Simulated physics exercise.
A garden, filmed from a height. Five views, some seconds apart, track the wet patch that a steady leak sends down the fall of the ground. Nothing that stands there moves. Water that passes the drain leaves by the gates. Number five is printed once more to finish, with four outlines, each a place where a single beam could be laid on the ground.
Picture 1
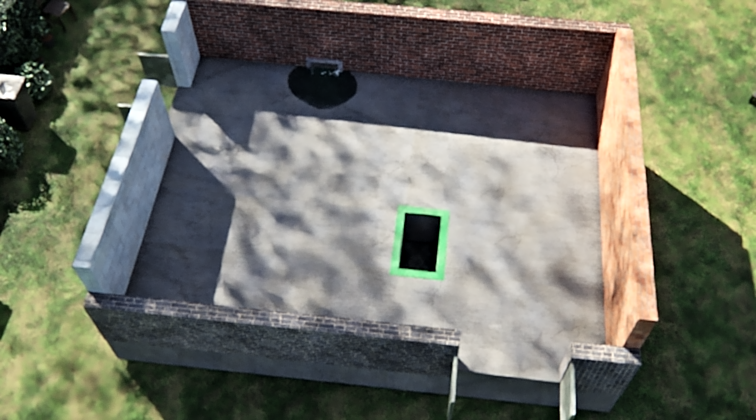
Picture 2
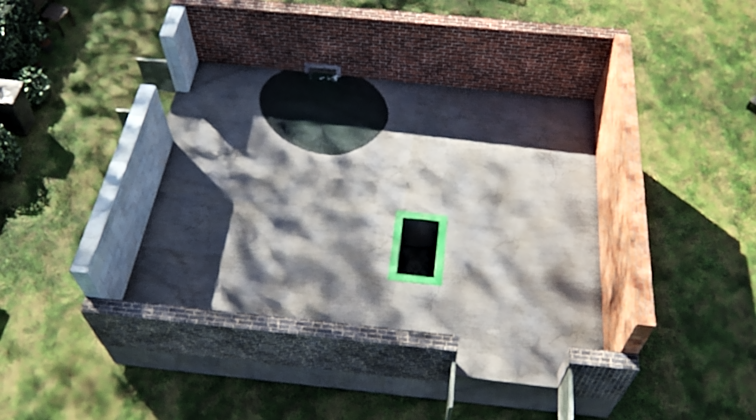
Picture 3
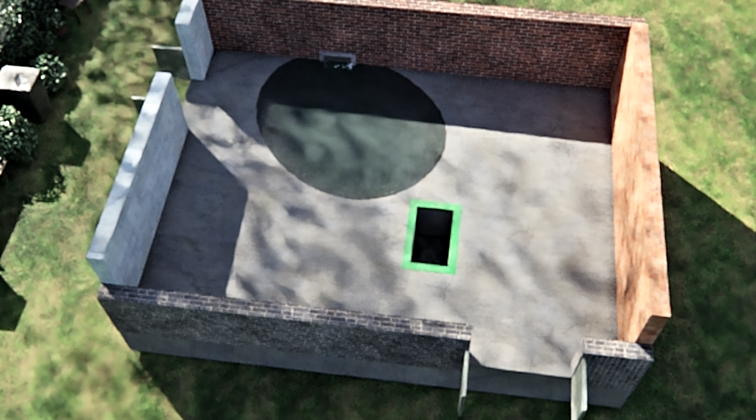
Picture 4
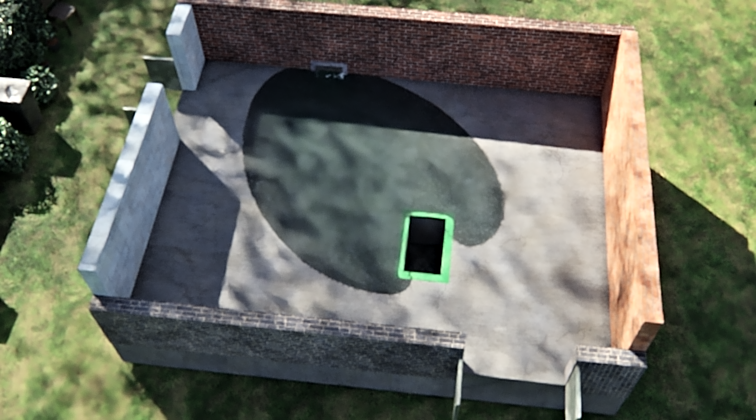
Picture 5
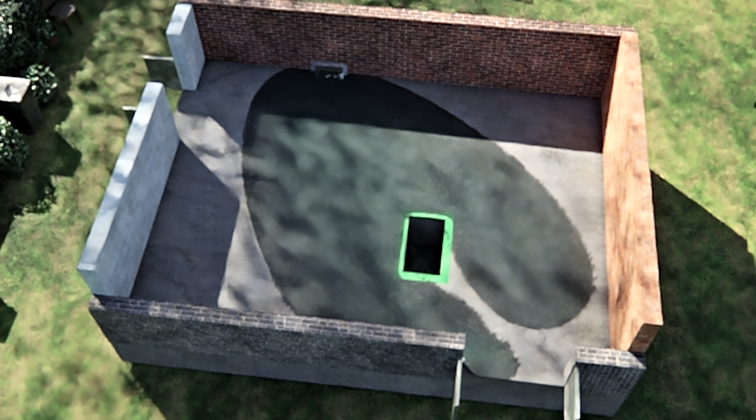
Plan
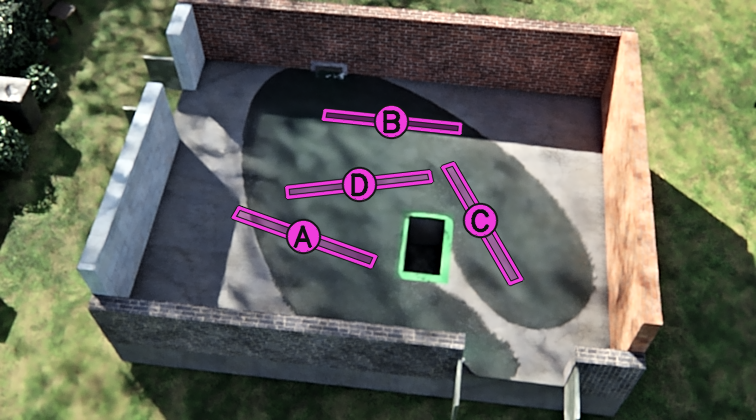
Dark water spread from an outfall at the back wall of a brick-walled yard, widening across the grey ground until it reached the green-edged drain pit, then passed around both sides toward the front.
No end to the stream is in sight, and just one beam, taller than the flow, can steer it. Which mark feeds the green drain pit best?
Best: A.
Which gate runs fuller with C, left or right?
The right one.
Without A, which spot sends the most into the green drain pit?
It is C.
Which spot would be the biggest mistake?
It is D.
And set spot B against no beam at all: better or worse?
Spot B is worse.
On the marked copy, A from (236, 212) to (373, 261); B from (324, 114) to (460, 128); C from (448, 165) to (515, 281); D from (287, 192) to (430, 176).
Choosing A, about 70 % of the stream runs into the green drain pit, about 30 % out by the gates.
Choosing B, about 17 % of the stream runs into the green drain pit, about 83 % out by the gates.
Choosing C, about 42 % of the stream runs into the green drain pit, about 57 % out by the gates.
Choosing D, next to none of the stream runs into the green drain pit, about 100 % out by the gates.
